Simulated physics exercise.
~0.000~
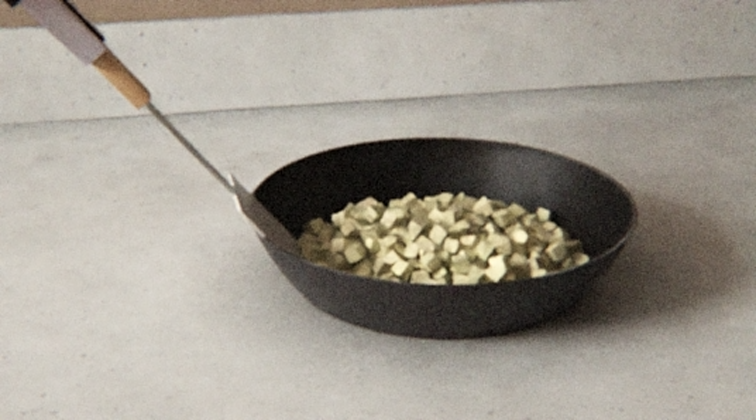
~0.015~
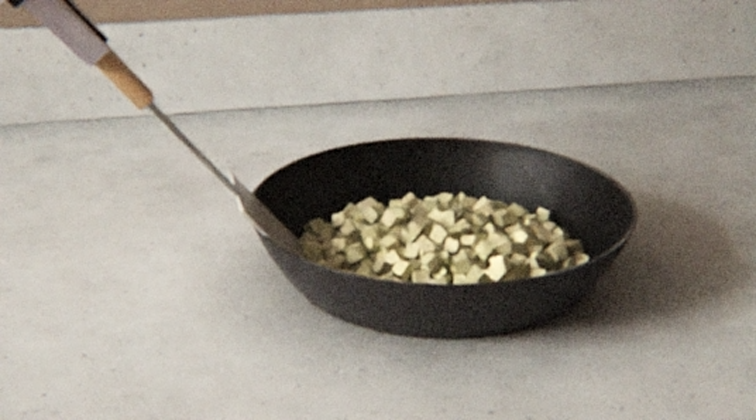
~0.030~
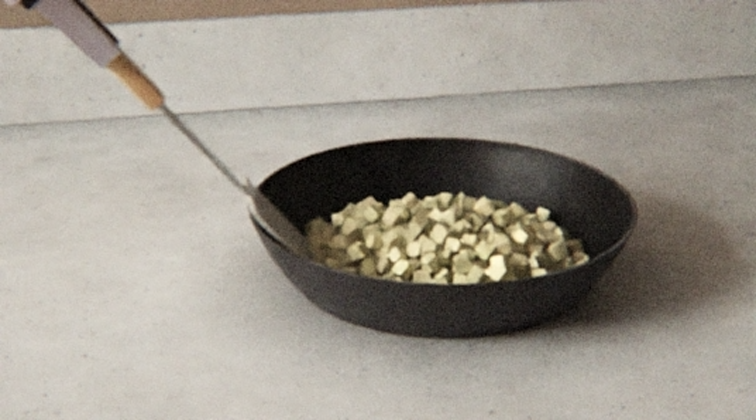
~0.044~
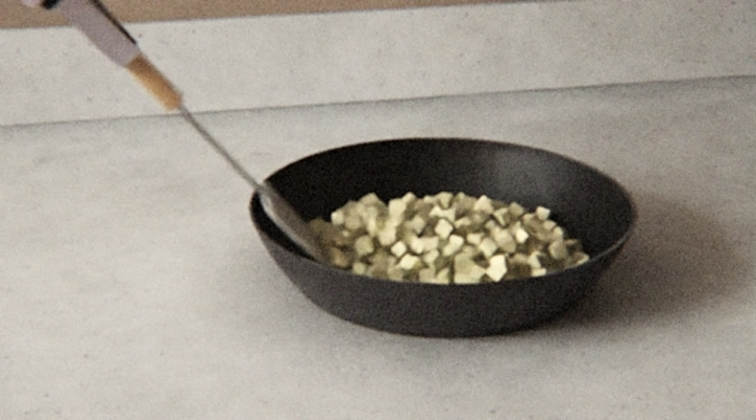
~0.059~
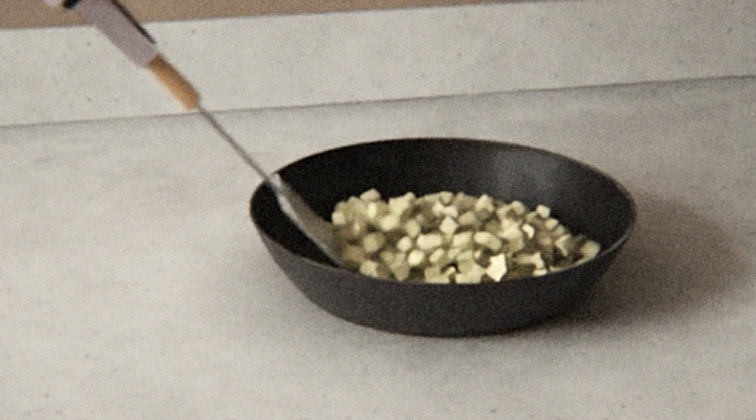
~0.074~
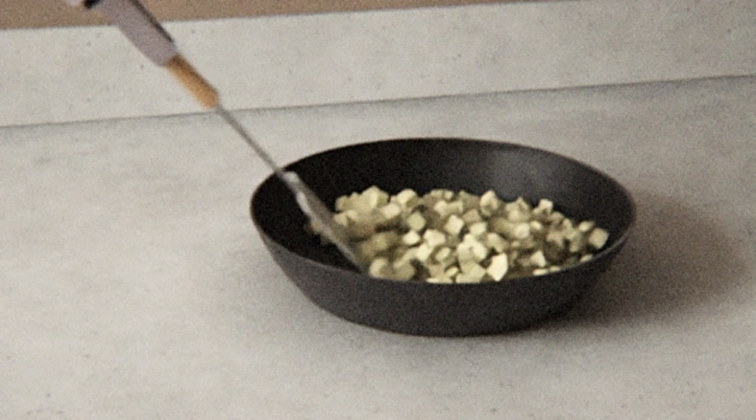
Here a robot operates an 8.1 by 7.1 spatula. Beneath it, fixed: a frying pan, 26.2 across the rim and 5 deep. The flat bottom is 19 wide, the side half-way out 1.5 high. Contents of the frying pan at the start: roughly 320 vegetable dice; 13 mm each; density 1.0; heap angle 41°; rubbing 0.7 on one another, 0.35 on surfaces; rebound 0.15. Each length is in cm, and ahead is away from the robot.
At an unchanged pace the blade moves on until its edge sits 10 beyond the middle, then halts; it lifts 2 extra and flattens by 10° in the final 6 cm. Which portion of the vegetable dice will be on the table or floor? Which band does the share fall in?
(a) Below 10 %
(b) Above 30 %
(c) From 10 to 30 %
The answer is c.
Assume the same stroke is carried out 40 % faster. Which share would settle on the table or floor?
Then around 35 percent would finish on the table or floor.
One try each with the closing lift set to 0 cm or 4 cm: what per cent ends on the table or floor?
15 and 25 per cent.
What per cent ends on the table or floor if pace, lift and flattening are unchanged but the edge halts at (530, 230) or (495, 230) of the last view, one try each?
0 % and 0 %.
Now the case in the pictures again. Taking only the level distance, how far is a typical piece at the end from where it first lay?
I'd guess close to 5 centimetres.
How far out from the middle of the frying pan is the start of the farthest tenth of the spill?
Seen from above, roughly 25 cm.
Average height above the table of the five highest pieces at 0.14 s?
Around 5 cm above the table.
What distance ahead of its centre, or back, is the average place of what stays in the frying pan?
The balance point is about 4.0 cm ahead.
By 0.14 s, sloping 51°, highest piece 6 above the table; 318 in the frying pan.
By 0.21 s, sloping 48°, highest piece 6 above the table; 318 in the frying pan.
By 0.45 s, sloping 41°, highest piece 9 above the table; 255 in the frying pan, 40 on the table or floor, 23 on the blade or in flight.
By 1.50 s, sloping 41°, highest piece 6 above the table; 251 in the frying pan, 67 on the table or floor.
Final count, 251 in the frying pan, 67 on the table or floor. That is 21 % on the table or floor.
